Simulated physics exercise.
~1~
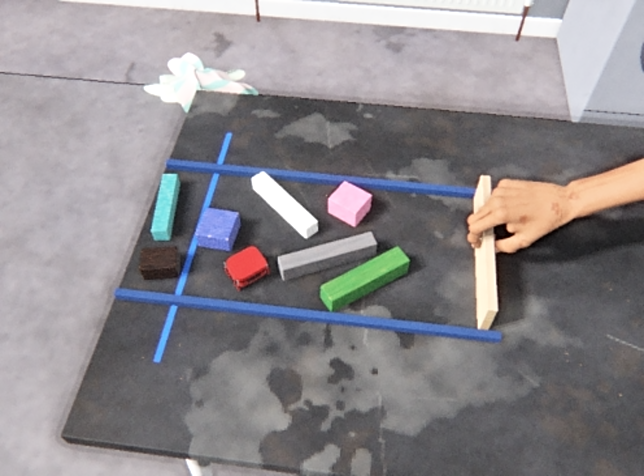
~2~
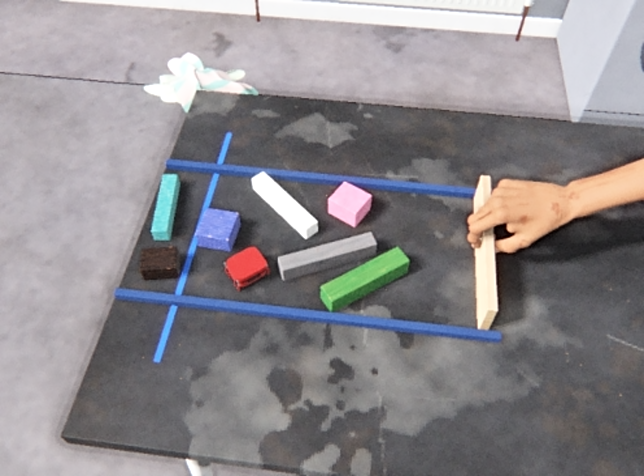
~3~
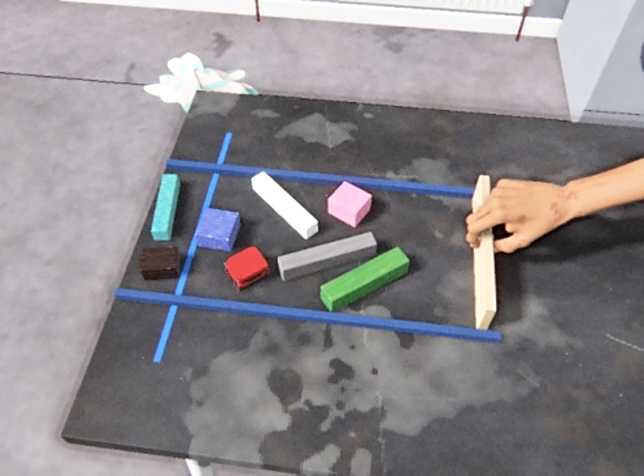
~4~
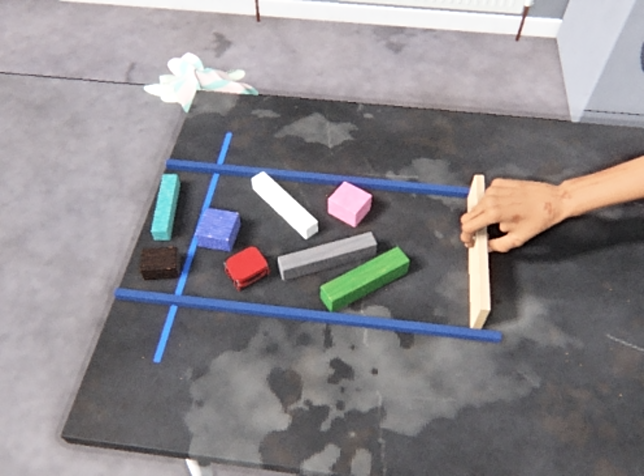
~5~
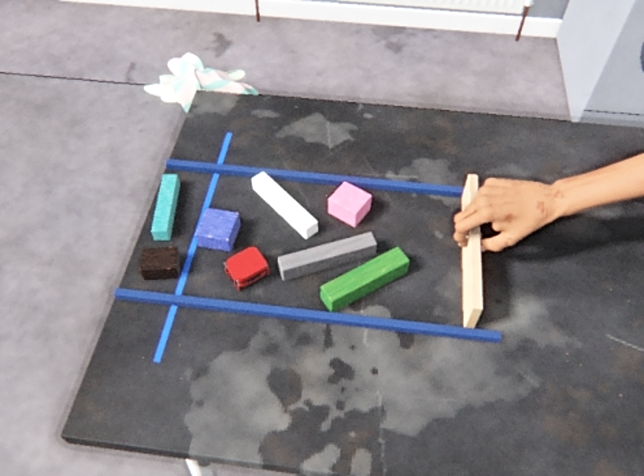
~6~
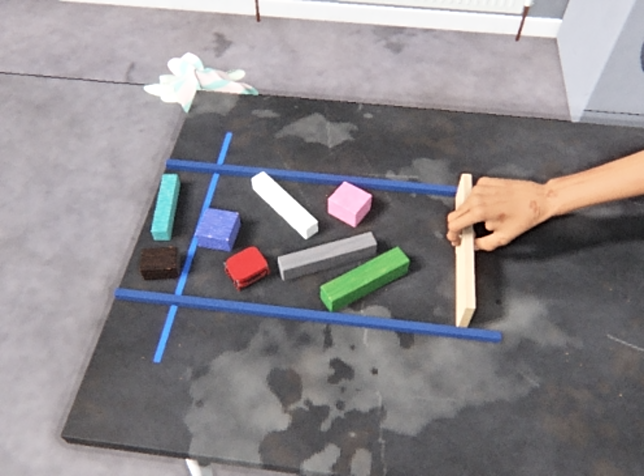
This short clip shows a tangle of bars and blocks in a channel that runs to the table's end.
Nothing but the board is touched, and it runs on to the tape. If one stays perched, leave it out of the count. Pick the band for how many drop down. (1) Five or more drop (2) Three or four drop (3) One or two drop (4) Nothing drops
2, three or four drop.
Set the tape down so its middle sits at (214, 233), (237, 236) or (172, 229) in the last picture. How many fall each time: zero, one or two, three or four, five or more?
Counts for the three tries are three or four, none at all and five or over.
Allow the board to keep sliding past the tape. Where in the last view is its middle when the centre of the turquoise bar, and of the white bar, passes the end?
Near (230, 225) and (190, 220).
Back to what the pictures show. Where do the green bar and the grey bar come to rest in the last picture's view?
(147, 258) and (152, 240), roughly.
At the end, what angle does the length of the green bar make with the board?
Close to 45°.
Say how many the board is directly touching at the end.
It touches 3.
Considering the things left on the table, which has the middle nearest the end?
Result: The white bar.
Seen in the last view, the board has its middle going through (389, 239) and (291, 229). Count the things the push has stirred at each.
At first I count 1, and then 6.
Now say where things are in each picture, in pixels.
In the first frame, turquoise bar (166, 206); black block (161, 263); blue block (219, 229); board (485, 249); tape (198, 231).
In the second frame, black block (161, 263); white bar (284, 204).
In the third frame, blue block (219, 229); red case (247, 269).
In the fourth frame, turquoise bar (167, 206); grey bar (328, 256).
In the fifth frame, black block (161, 263); green bar (365, 279).
In the sixth frame, turquoise bar (167, 206); black block (161, 263); blue block (219, 229); board (464, 247); tape (198, 231).
Soon after, none off yet; turquoise bar at rest near (167, 206); black block at rest near (161, 263); blue block at rest near (219, 229).
In the end, the number that fall off is three or four; gone, red case, blue block, black block and turquoise bar.
